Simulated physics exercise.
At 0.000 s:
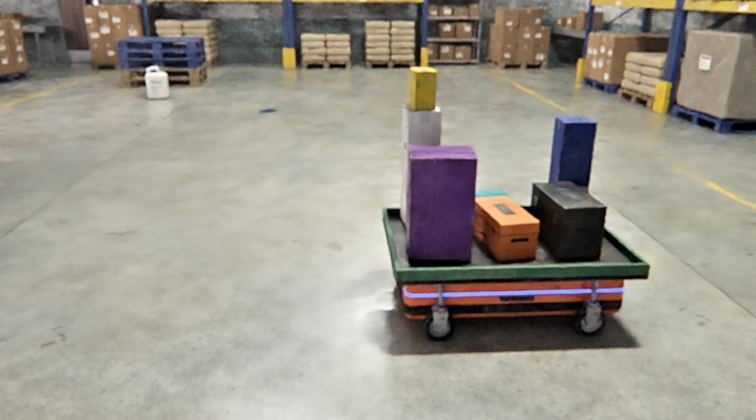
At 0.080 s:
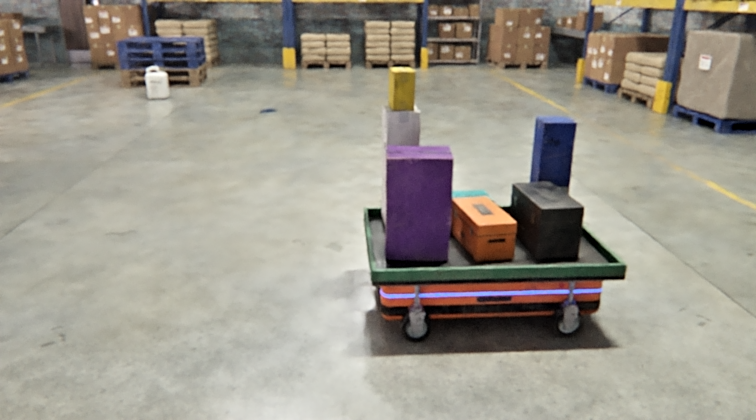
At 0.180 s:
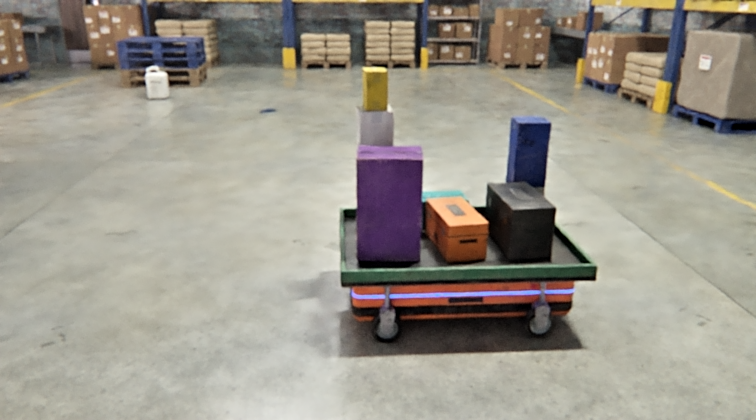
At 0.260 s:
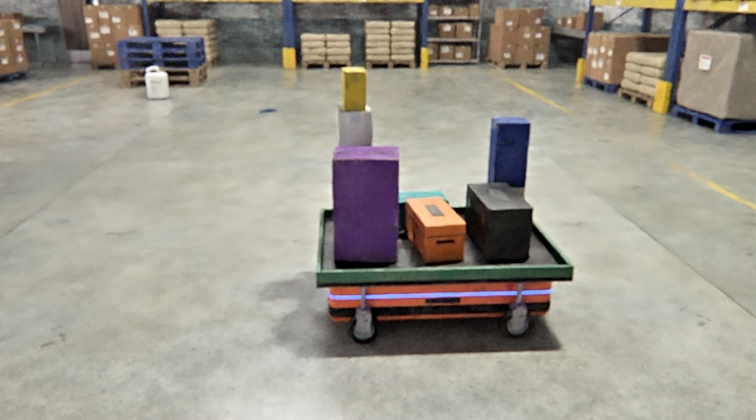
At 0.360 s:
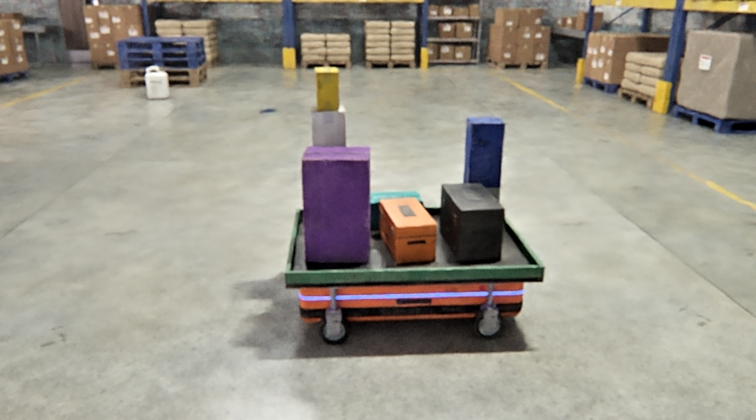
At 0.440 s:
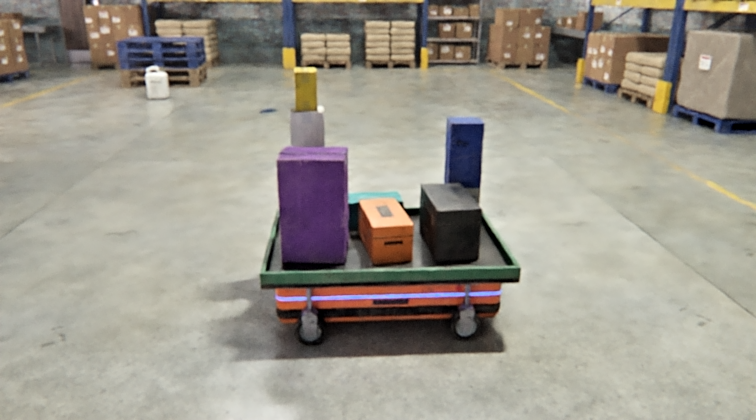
We see a low orange cart with a green-rimmed deck carrying several boxes and toolboxes, including a tall purple box at the front, roll steadily leftward across a warehouse floor while its load stays in place on the deck.
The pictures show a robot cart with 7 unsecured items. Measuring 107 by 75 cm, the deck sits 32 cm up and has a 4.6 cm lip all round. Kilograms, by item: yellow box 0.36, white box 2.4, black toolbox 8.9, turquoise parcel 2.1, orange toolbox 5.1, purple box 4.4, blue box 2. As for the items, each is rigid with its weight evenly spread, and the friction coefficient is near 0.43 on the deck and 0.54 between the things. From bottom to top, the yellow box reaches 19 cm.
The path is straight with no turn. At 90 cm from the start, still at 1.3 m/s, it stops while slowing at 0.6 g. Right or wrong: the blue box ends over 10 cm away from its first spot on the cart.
Right.
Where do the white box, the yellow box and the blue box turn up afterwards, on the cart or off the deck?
Once it all settles, the white box leaves its surface, the yellow box leaves its surface and the blue box stays on its surface.
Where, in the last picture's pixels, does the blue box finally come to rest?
End position: Roughly (315, 186).
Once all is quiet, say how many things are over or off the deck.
The number is 3.
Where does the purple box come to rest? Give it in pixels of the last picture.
I'd put it at around (198, 206).
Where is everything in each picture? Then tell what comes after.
Cart has run 0 cm; blue box (570, 170); yellow box (423, 89), in the first frame.
Cart has run 10 cm; black toolbox (544, 218), in the second frame.
Cart has run 23 cm; orange toolbox (455, 228); purple box (389, 203), in the third frame.
Cart has run 34 cm; yellow box (354, 89), in the fourth frame.
Cart has run 47 cm; black toolbox (470, 220), in the fifth frame.
Cart has run 57 cm; blue box (463, 172); orange toolbox (384, 229), in the sixth frame.
After 0.94 s, cart has run 104 cm, stopped; blue box leaning 14° near (359, 171); yellow box leaning 13°; white box leaning 13°.
After 1.24 s, cart has run 104 cm, stopped; yellow box and white box now off the deck; blue box leaning 54° near (323, 181); orange toolbox slid 6 cm.
At rest (2.1 s), off the deck, yellow box and white box; tipped over on the cart, blue box; the other 4 in place, give or take 10 cm. In the last view, blue box near (315, 186).
